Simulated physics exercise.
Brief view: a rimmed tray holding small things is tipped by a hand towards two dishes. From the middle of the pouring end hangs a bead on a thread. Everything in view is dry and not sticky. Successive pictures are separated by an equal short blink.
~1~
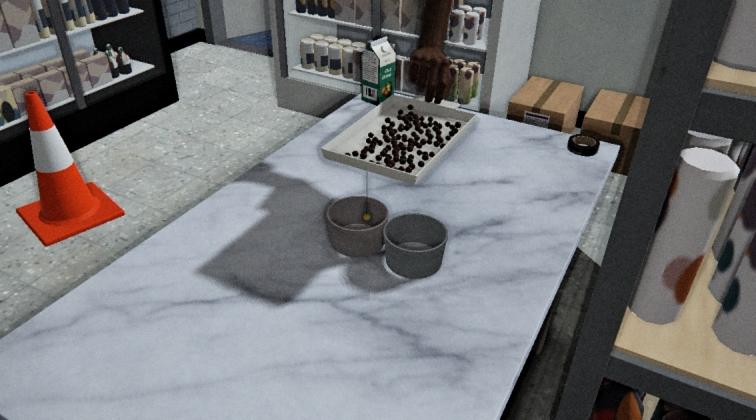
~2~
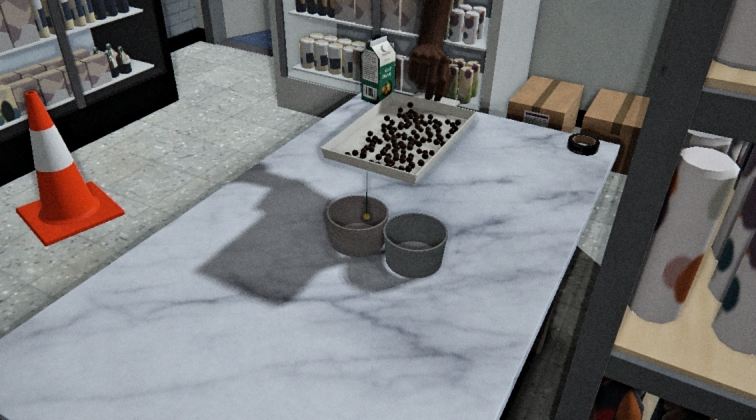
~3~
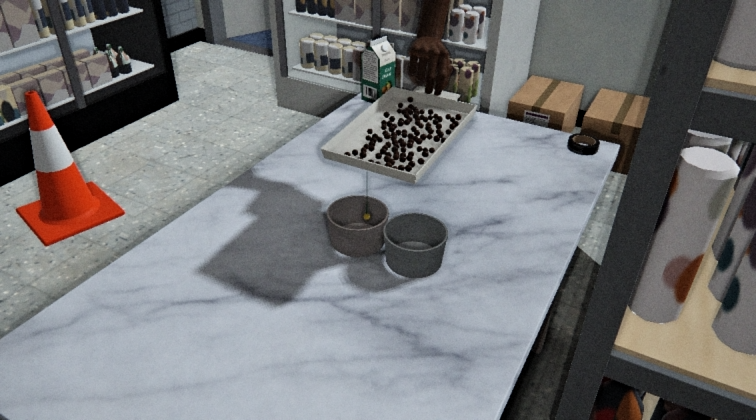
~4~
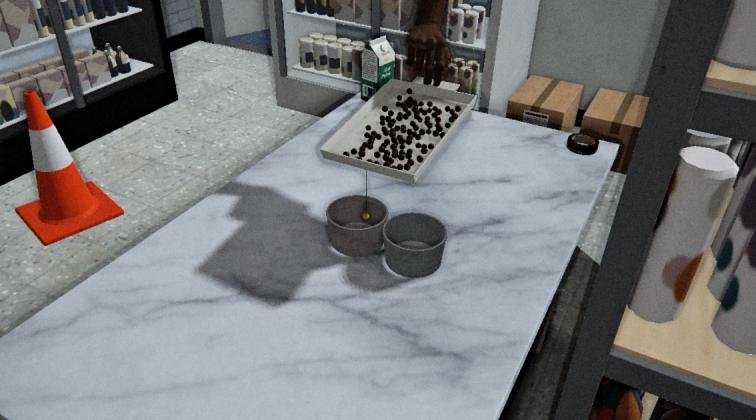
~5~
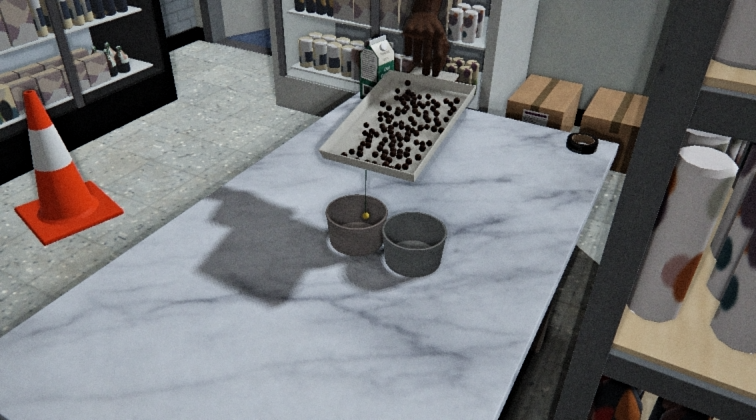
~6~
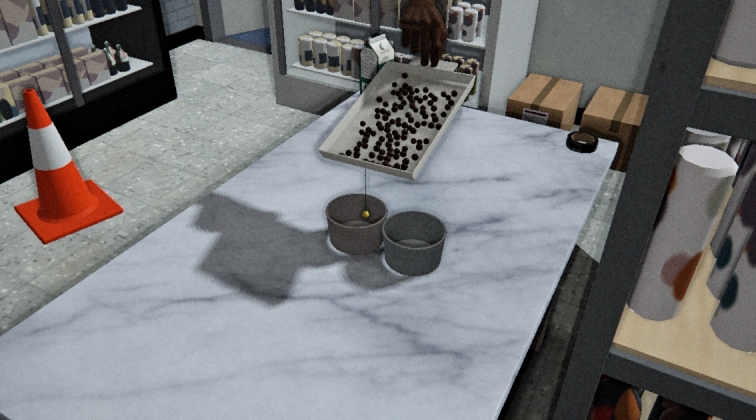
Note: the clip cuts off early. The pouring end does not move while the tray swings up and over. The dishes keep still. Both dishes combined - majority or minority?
Minority.
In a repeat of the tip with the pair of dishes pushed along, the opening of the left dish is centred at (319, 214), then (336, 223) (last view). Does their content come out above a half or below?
In turn: The larger part; above a half.
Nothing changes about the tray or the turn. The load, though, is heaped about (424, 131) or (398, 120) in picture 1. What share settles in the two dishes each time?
0 % and 0 %.
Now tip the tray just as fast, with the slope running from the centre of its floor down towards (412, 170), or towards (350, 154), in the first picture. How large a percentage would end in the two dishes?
I'd say roughly 70 percent with the first slope, 20 percent with the other.
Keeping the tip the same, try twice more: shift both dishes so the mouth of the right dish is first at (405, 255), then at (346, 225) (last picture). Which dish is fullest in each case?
It comes out as the one to the left in the first try and the one to the right in the second.
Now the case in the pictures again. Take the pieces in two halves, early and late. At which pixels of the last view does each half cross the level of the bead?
Around (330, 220) at first; around (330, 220) after that.
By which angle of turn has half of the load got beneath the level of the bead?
Roughly 95 degrees of tilt.
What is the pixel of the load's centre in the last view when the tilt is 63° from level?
The load is centred about (358, 153).
Soon, tray tipped steeply; most on the tray; a stray few outside both; a small part in the air.
A while on, tray tipped past a quarter turn; a small part on the tray; about two thirds outside both; about a quarter in the air.
Towards the end, tray tipped past a quarter turn; all outside both.
Finally, tray tipped past a quarter turn; none in the right dish; none in the left dish; all outside both.
